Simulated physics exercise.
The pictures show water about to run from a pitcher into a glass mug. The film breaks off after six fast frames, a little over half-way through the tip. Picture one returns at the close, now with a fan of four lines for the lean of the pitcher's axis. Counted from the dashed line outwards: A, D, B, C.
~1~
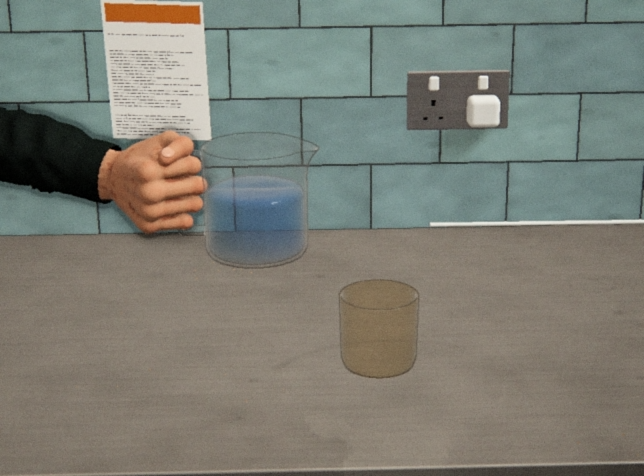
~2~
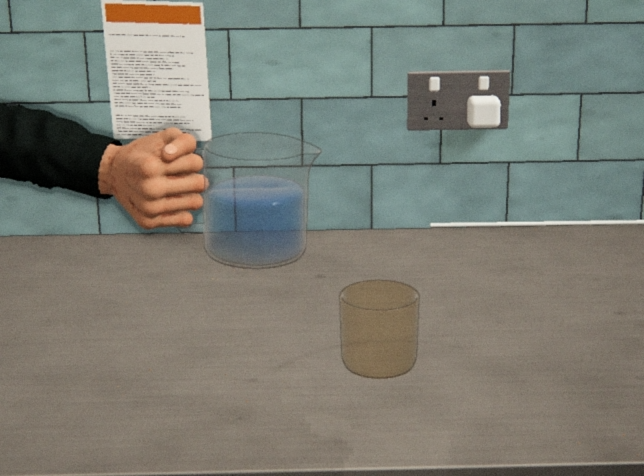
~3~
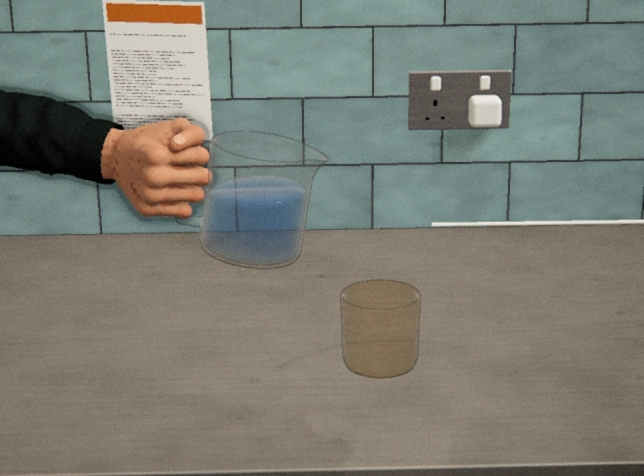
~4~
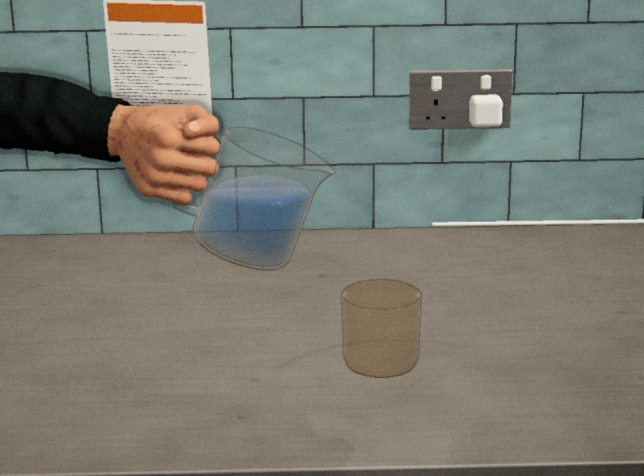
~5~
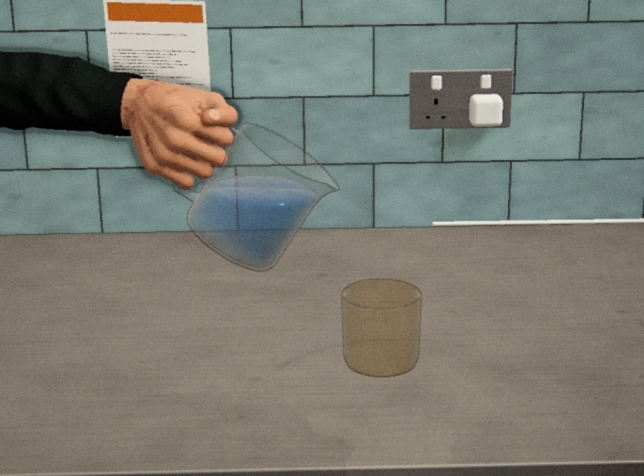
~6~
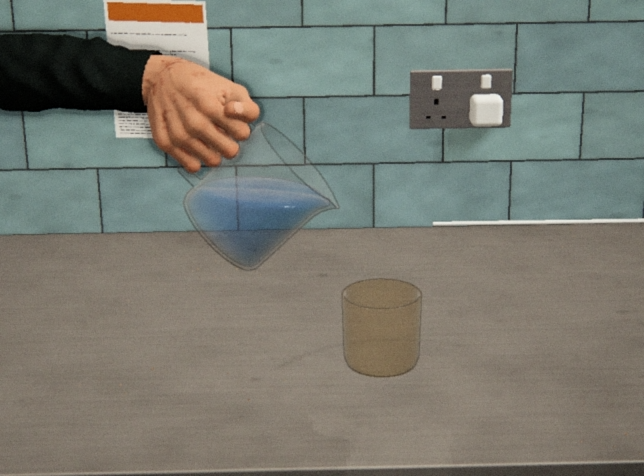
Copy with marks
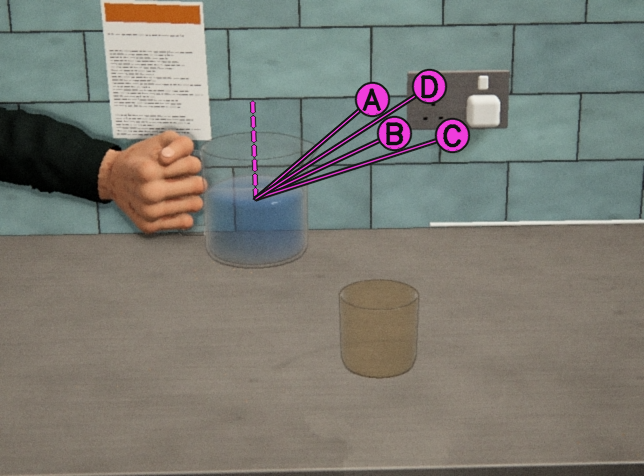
A hand on the left tilted a clear pitcher of blue water further and further to the right, its lip dipping, while a brownish glass mug sat still on the gray counter.
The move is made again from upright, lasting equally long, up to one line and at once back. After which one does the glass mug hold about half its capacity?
Use tilt B.
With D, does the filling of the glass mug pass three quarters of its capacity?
No, less.
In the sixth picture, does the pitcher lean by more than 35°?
Yes, it does.
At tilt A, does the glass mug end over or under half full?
Under half.
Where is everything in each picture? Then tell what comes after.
Upright, lip at (317, 148); rim of the glass mug round (379, 294); nothing has left yet.
Tipped about 2°, lip at (320, 150); nothing has left yet.
Tipped about 9°, lip at (326, 158); nothing has left yet.
Tipped about 20°, lip at (334, 171); nothing has left yet.
Tipped about 33°, lip at (338, 187); nothing has left yet.
Tipped about 47°, lip at (338, 206); nothing has left yet.
On the marked copy, A at (359, 110); B at (379, 140); C at (436, 140); D at (415, 96).
For tilt A, the glass mug ends with about 12 % of what it can hold.
For tilt B, the glass mug ends with about 51 % of what it can hold.
For tilt C, the glass mug ends with about 70 % of what it can hold; 3 % of the water is spilt.
For tilt D, the glass mug ends with about 29 % of what it can hold.
